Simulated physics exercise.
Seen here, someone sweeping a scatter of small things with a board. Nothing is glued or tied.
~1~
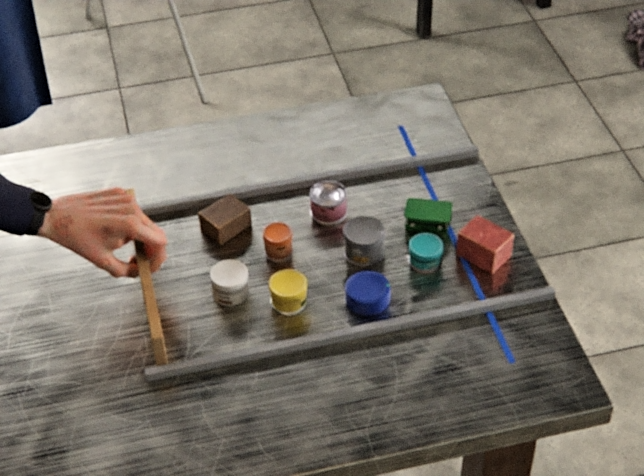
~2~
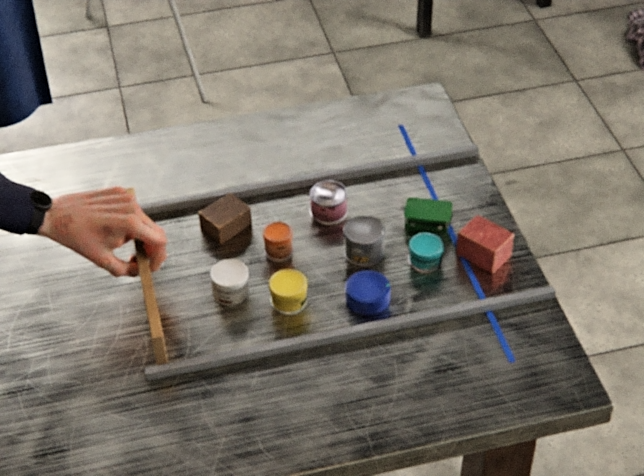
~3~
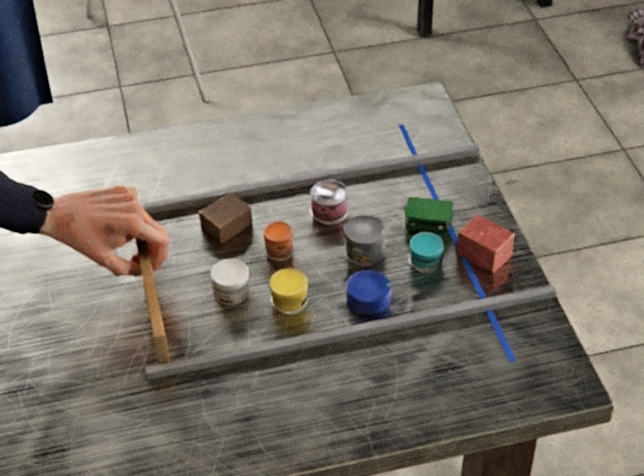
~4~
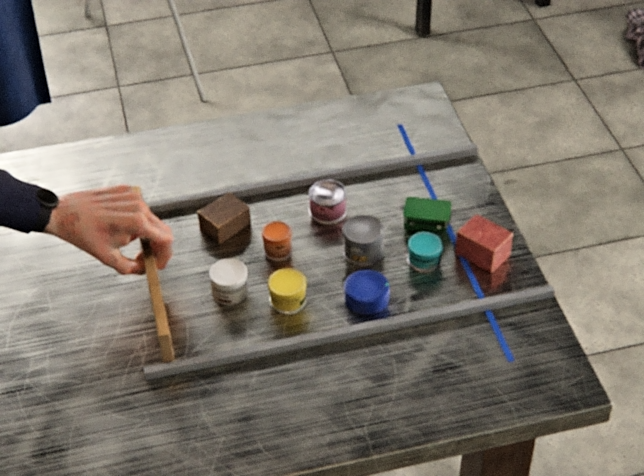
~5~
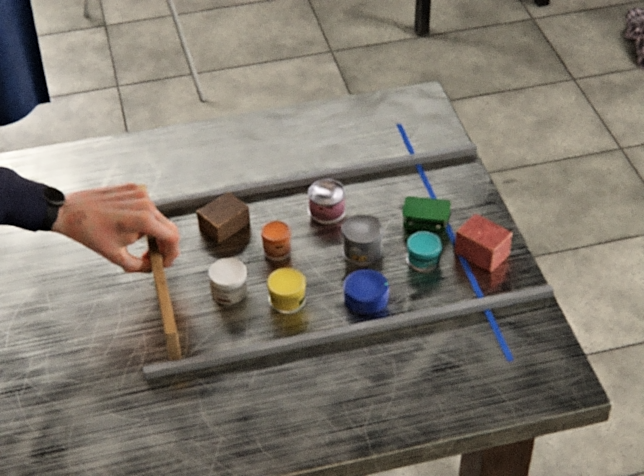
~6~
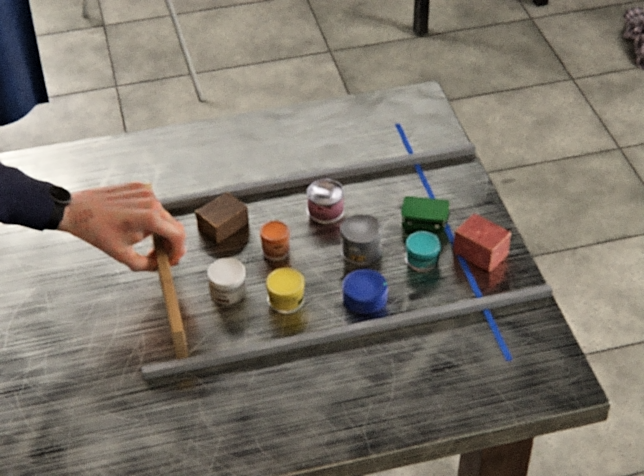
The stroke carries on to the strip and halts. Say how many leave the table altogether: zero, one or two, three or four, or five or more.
Outcome: The number that fall off is one or two.
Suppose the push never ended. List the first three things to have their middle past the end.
In order: The red block, the green case, the pink pot.
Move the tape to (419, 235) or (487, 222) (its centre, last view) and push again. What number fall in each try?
In that order 0 and 6.
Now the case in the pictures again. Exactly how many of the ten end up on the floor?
It comes to 2.
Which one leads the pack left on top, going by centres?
Foremost is the pink pot.
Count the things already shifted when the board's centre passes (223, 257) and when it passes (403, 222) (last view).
2 and 10.
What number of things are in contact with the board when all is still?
It touches 4.
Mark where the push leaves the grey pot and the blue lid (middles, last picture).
The grey pot at (490, 210), the blue lid at (524, 272).
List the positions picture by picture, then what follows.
The first frame shows red block (485, 245); green case (428, 217); turquoise pot (426, 253); board (145, 274); tape (451, 232).
The second frame shows green case (428, 216); yellow tin (289, 292).
The third frame shows turquoise pot (426, 252); board (147, 272).
The fourth frame shows red block (484, 243); white tub (229, 282).
The fifth frame shows green case (426, 215); brown block (224, 217).
The sixth frame shows red block (482, 242); green case (425, 215); turquoise pot (423, 251); board (164, 268); tape (448, 230).
Soon after, none off yet; red block at rest near (482, 242); green case at rest near (425, 215); turquoise pot at rest near (423, 251).
Then, none off yet; red block moved a little near (495, 240); green case moved about its own width near (463, 206); turquoise pot moved about its own width near (458, 249).
By the end, the number that fall off is one or two; fallen, green case and red block.
